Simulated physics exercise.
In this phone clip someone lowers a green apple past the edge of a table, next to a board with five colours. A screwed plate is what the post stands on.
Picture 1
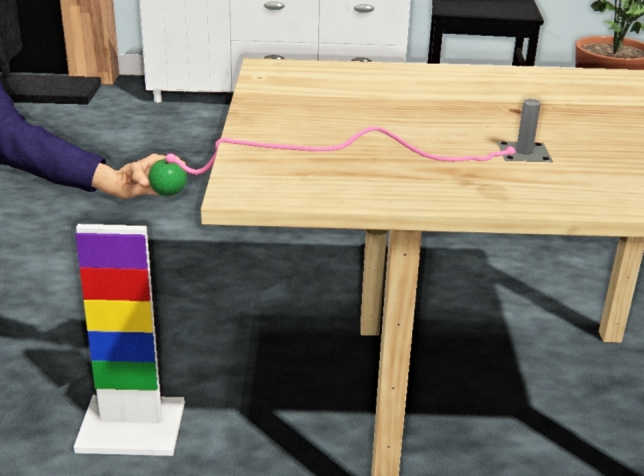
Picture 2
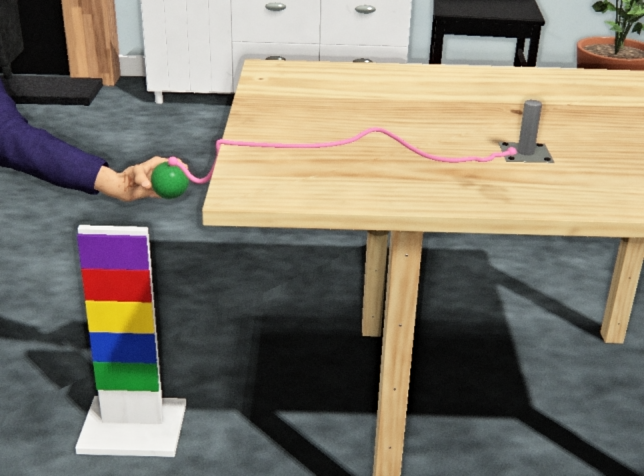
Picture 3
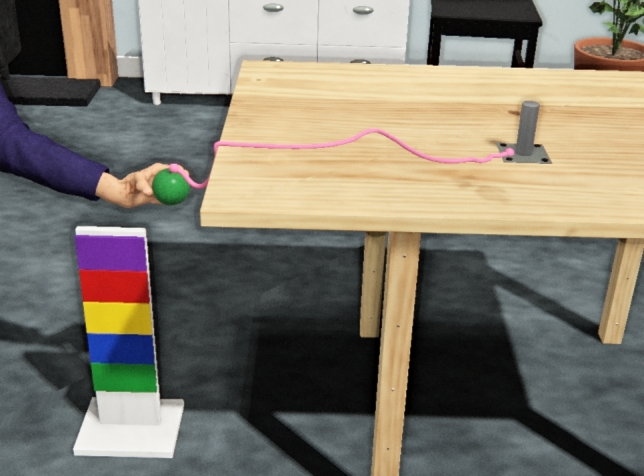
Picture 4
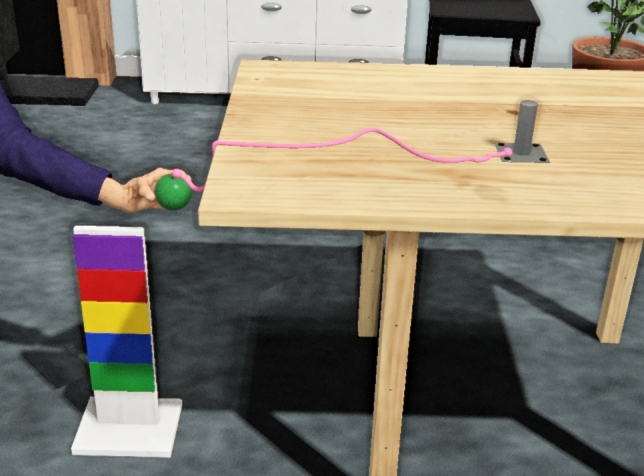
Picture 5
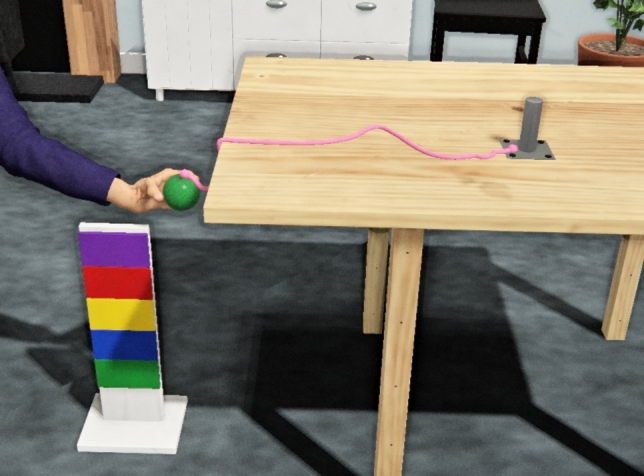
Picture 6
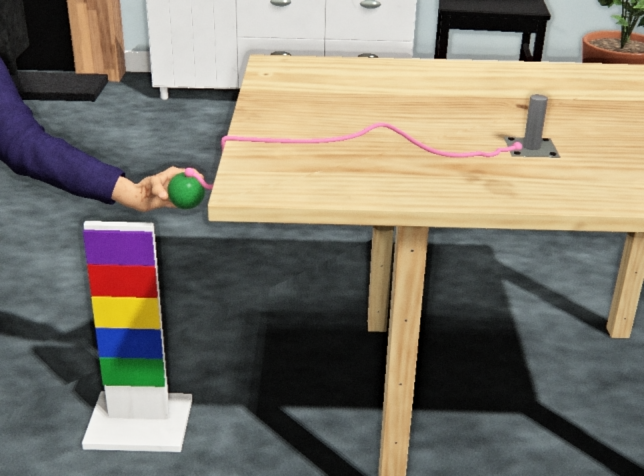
Beside a wooden table with a pink cord running across it to a metal post, a hand held a green ball above a striped board and moved it slightly right and down.
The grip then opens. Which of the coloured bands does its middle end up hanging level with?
It ends up level with the red band.
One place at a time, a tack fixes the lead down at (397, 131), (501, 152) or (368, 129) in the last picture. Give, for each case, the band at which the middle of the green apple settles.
Note: Try 1 purple; try 2 red; try 3 purple.
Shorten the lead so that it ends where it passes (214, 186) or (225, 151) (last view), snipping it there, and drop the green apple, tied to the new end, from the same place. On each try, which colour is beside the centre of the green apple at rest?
It would be purple; higher than all five.
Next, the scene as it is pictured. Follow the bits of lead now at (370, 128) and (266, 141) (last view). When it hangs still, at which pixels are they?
I'd put the first at about (322, 136) and the other at about (227, 155).
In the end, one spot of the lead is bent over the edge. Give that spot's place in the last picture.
That spot is roughly at (286, 141).
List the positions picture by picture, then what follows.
The first picture shows green apple (167, 177); purple (112, 252); red (115, 286); yellow (118, 317); blue (122, 348); green (125, 377).
The second picture shows green apple (170, 180); lead through (487, 160) (415, 150) (361, 135) (295, 147) (220, 151).
The third picture shows green apple (171, 187).
The fourth picture shows green apple (174, 192); lead through (483, 160) (411, 151) (357, 136) (290, 147) (216, 152).
The fifth picture shows green apple (181, 192).
The sixth picture shows green apple (186, 191); lead through (493, 155) (420, 145) (366, 130) (299, 142) (225, 148).
A little later, apple near (268, 269); level with red.
Next, apple near (235, 282); level with red.
When it is over, apple near (224, 282); level with red. Its centre hangs level with the red band.
